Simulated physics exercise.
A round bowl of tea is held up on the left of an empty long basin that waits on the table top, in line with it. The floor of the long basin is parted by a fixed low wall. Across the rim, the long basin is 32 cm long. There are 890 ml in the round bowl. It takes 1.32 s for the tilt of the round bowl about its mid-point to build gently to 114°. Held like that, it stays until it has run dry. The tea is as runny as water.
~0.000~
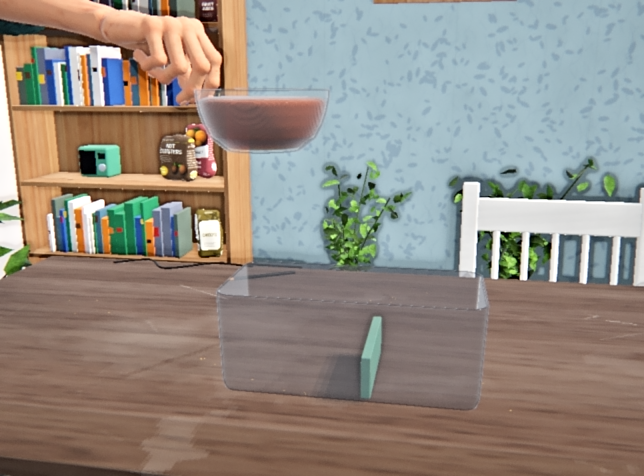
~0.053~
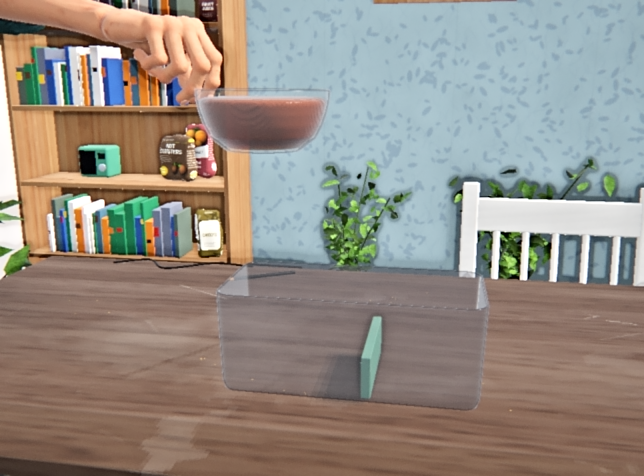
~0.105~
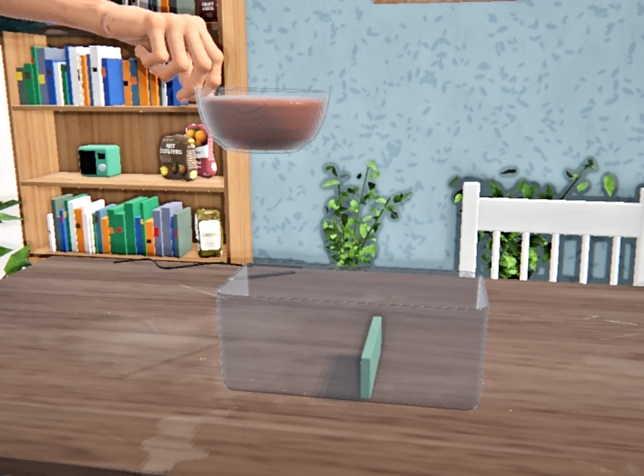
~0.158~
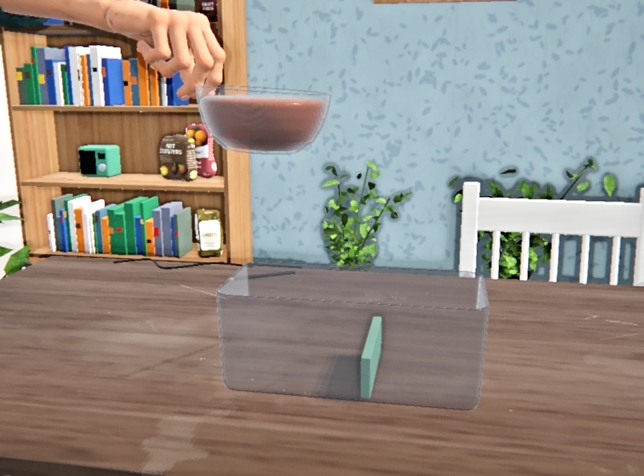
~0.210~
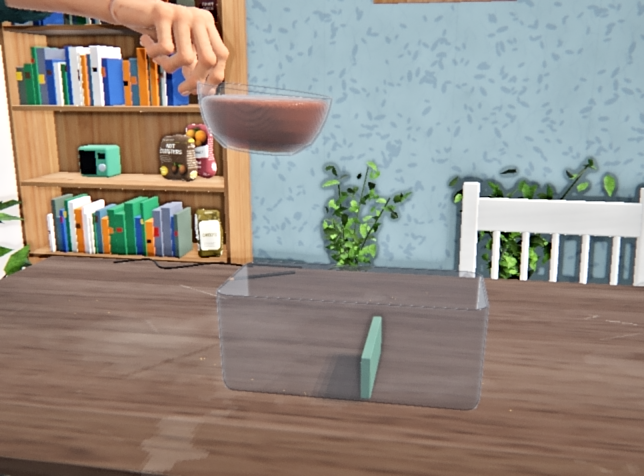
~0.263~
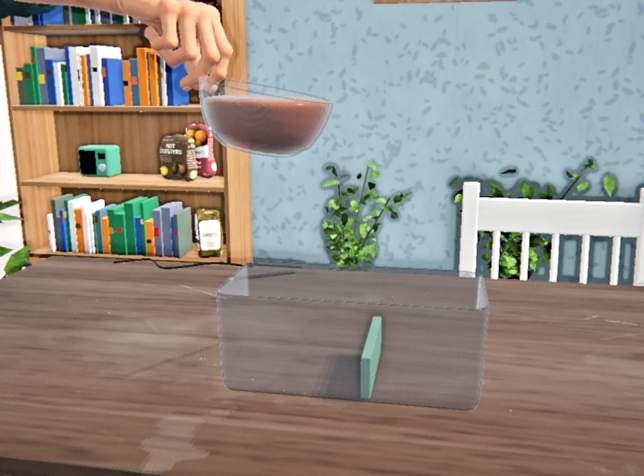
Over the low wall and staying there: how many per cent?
73 out of 100.
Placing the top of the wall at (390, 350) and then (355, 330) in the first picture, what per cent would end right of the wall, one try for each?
55 % and 80 %.
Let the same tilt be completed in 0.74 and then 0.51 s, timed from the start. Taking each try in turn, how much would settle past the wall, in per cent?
It comes to 55 per cent, and then 45 per cent.
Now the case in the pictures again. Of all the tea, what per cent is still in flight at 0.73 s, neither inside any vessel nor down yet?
Share: Roughly 42 per cent.
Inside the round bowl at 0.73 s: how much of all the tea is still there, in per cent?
Roughly 38 %.
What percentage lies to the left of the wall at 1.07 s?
The left part holds some 18 per cent.
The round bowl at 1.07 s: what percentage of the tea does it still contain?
1 in a hundred, give or take.
By 0.73 s the tilt is 66° and 39 per cent is still to pour, 2 is left of the wall and 17 right of it.
By 1.07 s the tilt is 104° and 1 per cent is still to pour, 19 is left of the wall and 73 right of it.
By 1.43 s the tilt is 114° and 0 per cent is still to pour, 26 is left of the wall and 73 right of it.
By 1.82 s the tilt is 114° and 0 per cent is still to pour, 26 is left of the wall and 73 right of it.
At rest 26 per cent lies left of the wall, 73 right of it and 1 outside.
